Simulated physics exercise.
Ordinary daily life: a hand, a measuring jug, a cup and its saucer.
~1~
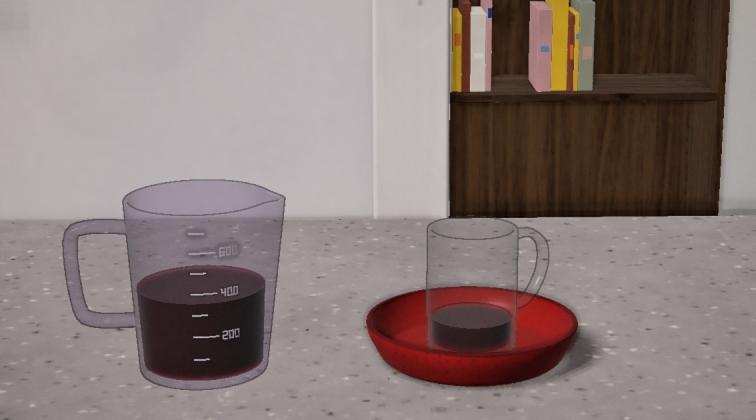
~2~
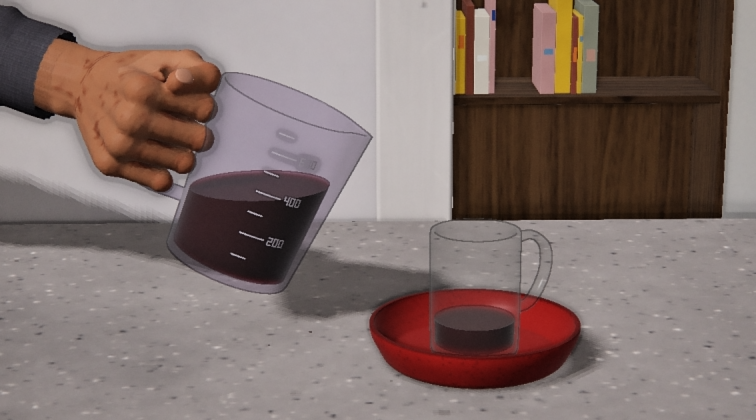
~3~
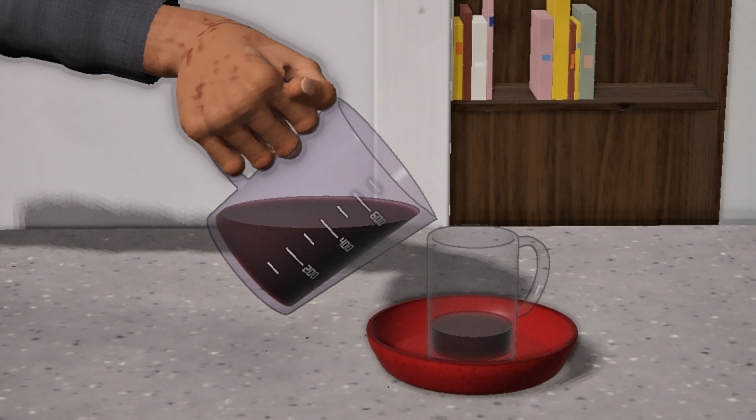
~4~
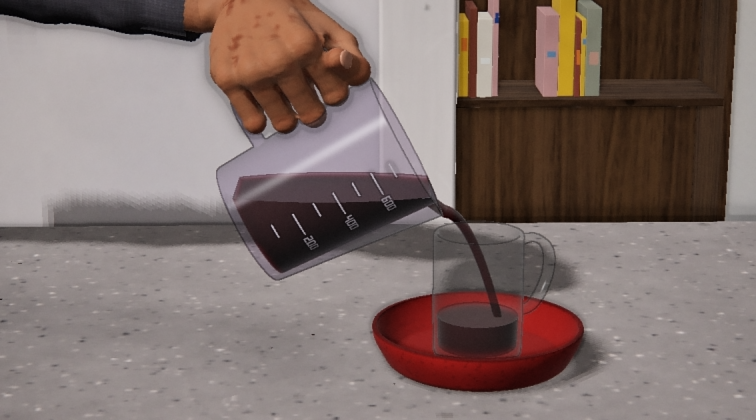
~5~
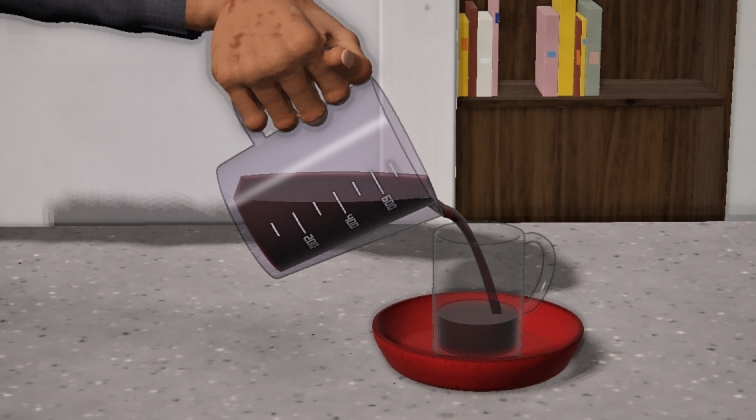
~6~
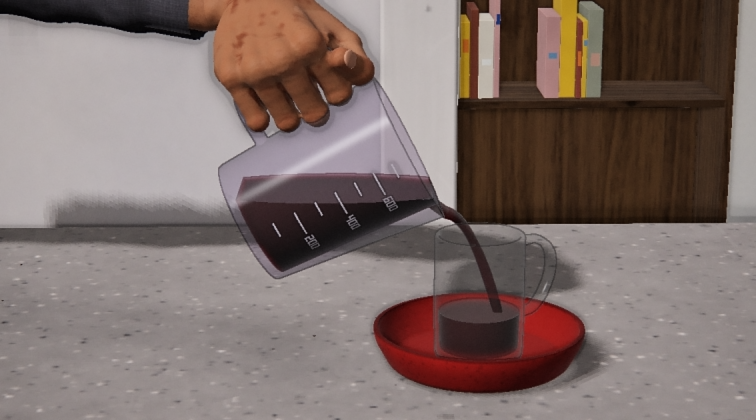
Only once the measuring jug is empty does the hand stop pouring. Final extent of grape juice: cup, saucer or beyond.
It spills onto the saucer only.
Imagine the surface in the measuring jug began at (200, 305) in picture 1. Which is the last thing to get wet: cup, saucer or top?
Outcome: Overflow to saucer only.
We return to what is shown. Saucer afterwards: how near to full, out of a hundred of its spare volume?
Roughly 60 percent.
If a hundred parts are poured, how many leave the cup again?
I reckon close to 45 per cent.
Shortly, the cup is nearly full; the saucer is dry.
Then, the cup is full to the brim; the saucer is wet, with room to spare.
At the finish, the cup is full to the brim; the saucer is wet, with room to spare.
